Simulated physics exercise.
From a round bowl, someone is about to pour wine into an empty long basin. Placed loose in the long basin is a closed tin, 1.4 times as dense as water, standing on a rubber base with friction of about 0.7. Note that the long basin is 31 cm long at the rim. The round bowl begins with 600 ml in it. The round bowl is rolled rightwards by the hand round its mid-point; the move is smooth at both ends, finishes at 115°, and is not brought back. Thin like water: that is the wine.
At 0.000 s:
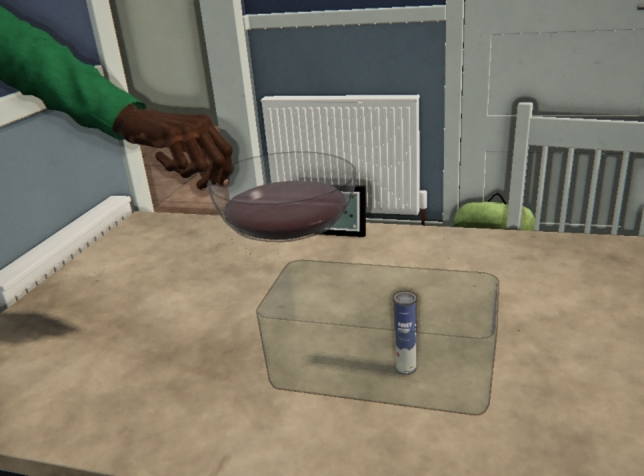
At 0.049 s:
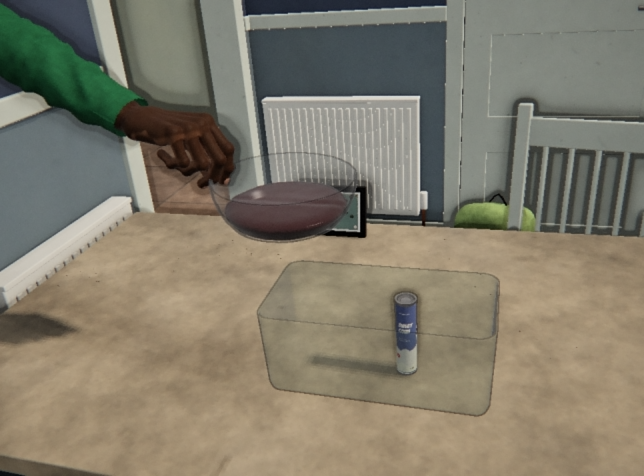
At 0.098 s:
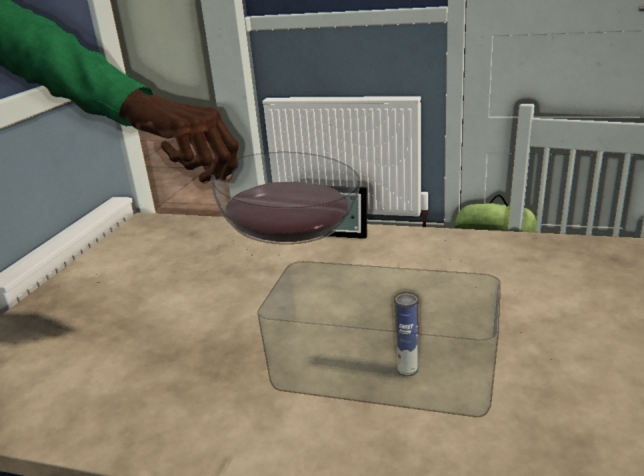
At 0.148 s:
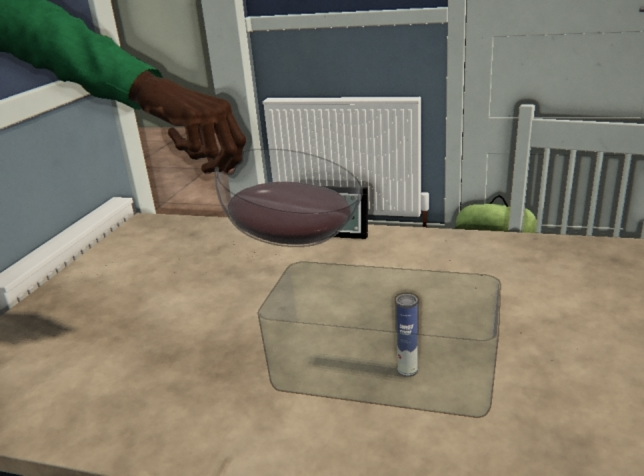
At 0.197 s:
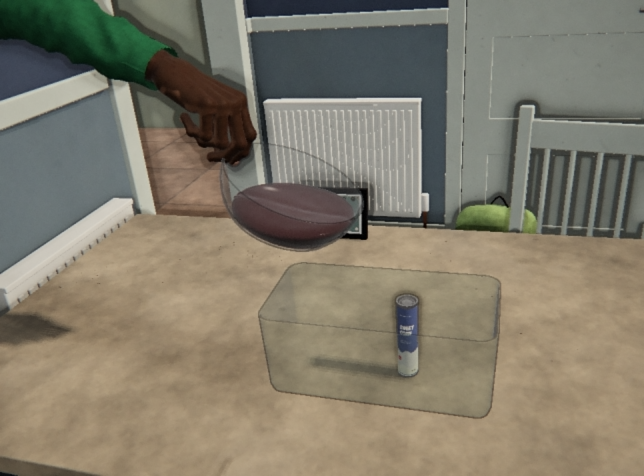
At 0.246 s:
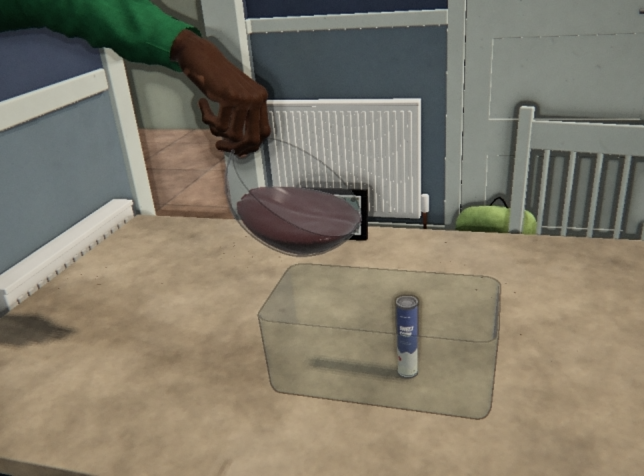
A hand in a green sleeve smoothly tilted a clear round bowl of dark red liquid to the right above a see-through basin, where a small blue and white tin stood still.
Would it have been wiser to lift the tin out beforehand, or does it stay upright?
It should have come out; it tips over.
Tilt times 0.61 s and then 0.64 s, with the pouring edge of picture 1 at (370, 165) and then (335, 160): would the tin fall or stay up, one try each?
Try 1: Still standing; try 2: Tipped over.
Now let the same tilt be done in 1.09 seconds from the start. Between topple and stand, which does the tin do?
Then the tin does not tip.
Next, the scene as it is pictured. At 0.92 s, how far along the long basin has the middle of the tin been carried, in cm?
Estimate: Around 1 cm.
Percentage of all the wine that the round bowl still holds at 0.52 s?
At that time about 3 in a hundred parts are still held.
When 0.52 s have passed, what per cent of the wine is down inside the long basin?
Some 78 per cent.
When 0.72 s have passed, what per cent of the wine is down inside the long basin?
Some 94 per cent.
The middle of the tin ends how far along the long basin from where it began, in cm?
Around 7.5 cm.
Then, 0.52 s in, the tilt is 104° and 3 per cent is still to pour; the tin stands where it began.
Then, 0.72 s in, the tilt is 115° and 0 per cent is still to pour; the tin leans 6°.
Then, 0.92 s in, the tilt is 115° and 0 per cent is still to pour; the tin leans 13°.
Then, 1.15 s in, the tilt is 115° and 0 per cent is still to pour; the tin leans 57°.
Finally, the tin lies on its side.
